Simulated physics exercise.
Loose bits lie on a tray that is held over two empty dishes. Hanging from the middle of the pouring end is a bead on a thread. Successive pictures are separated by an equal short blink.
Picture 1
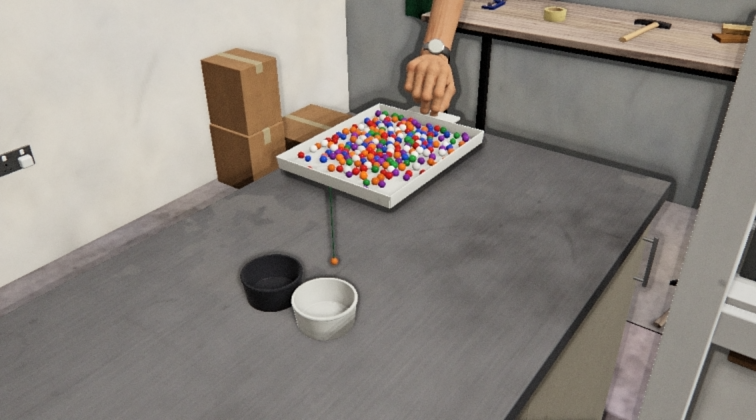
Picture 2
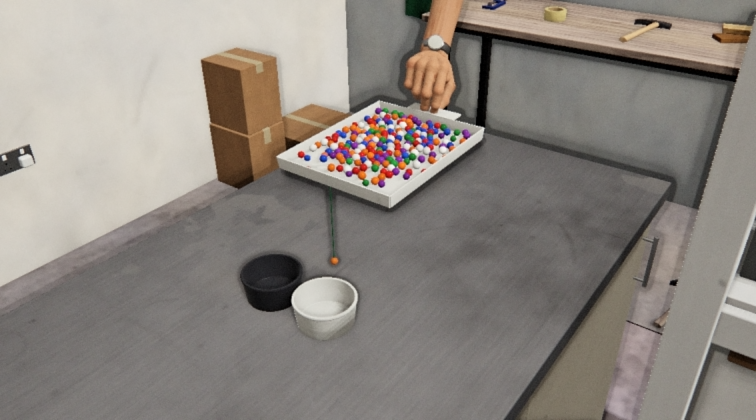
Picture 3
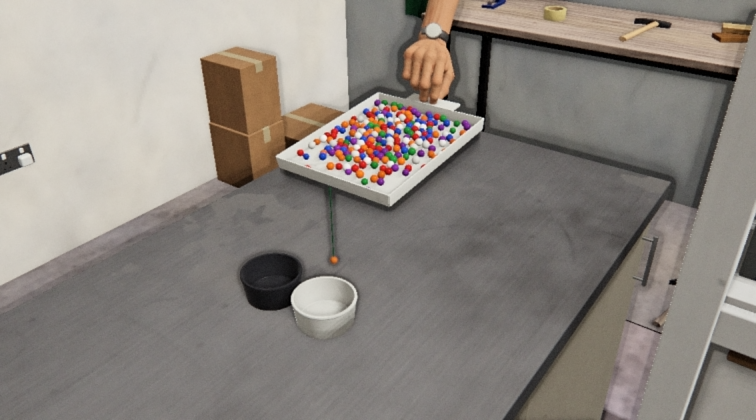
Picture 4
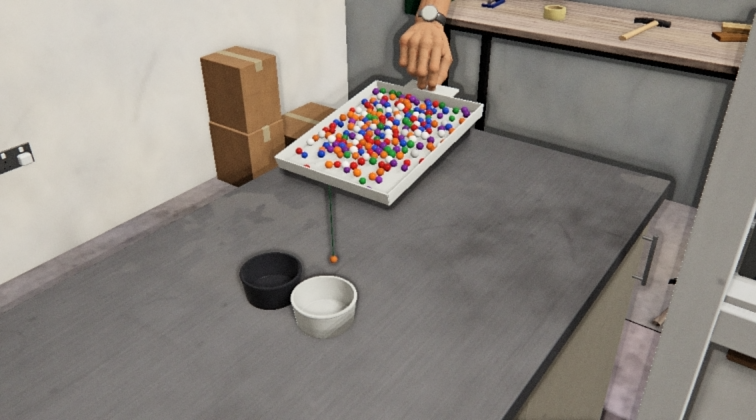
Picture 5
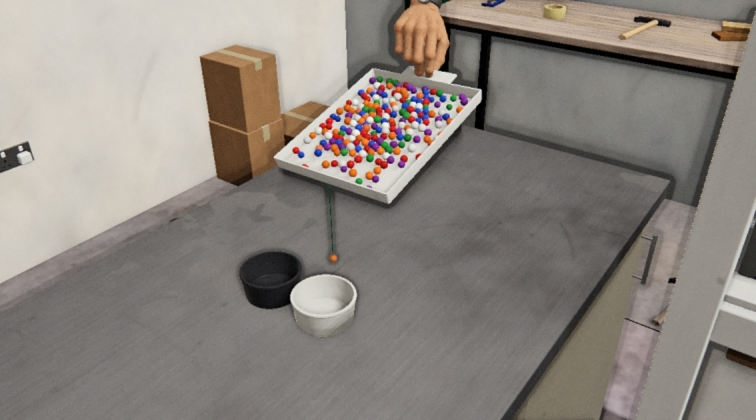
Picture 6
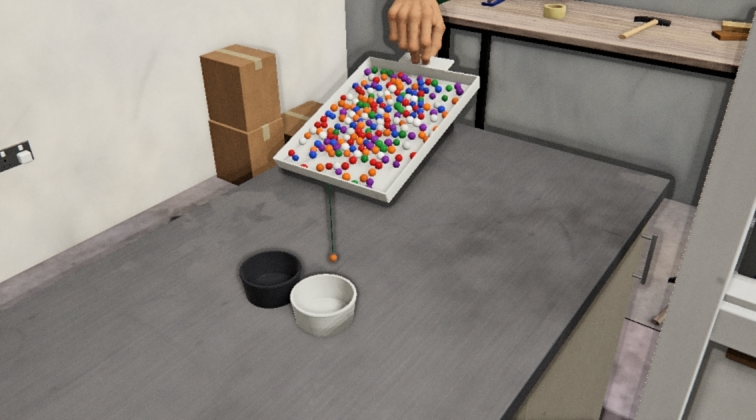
A tray of colourful beads, gripped by a hand above a black dish and a white dish, stayed level at first, then its far end was gradually raised and the beads began shifting.
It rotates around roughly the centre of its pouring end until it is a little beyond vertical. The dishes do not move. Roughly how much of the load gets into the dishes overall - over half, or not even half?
Over half gets in.
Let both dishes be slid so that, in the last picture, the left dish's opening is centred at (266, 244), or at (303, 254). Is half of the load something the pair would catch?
First try: A minority; second try: A minority.
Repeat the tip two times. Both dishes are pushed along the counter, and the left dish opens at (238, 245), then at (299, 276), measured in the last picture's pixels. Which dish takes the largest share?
It comes out as the one to the right in the first try and the one to the left in the second.
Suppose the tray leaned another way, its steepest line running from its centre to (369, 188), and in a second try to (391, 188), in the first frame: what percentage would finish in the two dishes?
20 % and 0 %.
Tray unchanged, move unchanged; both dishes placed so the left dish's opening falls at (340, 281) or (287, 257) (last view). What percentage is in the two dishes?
10 and 30 %.
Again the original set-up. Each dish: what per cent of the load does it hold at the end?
Left dish 50, right dish 20 %.
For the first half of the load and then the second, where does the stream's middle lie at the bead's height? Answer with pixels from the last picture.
Around (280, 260) at first; around (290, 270) after that.
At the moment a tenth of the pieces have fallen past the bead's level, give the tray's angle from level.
Somewhere around 80 degrees.
Just after the last frame, tray tipped steeply; almost all on the tray; just a few in the right dish; about a tenth in the air.
A moment on, tray tipped right over; roughly a quarter on the tray; about a tenth in the right dish; roughly a quarter in the left dish; about a tenth outside both; roughly a third in the air.
Further on, tray tipped past a quarter turn; roughly a quarter in the right dish; roughly half in the left dish; roughly a quarter outside both.
When it is over, tray tipped past a quarter turn; roughly a quarter in the right dish; roughly half in the left dish; roughly a quarter outside both.
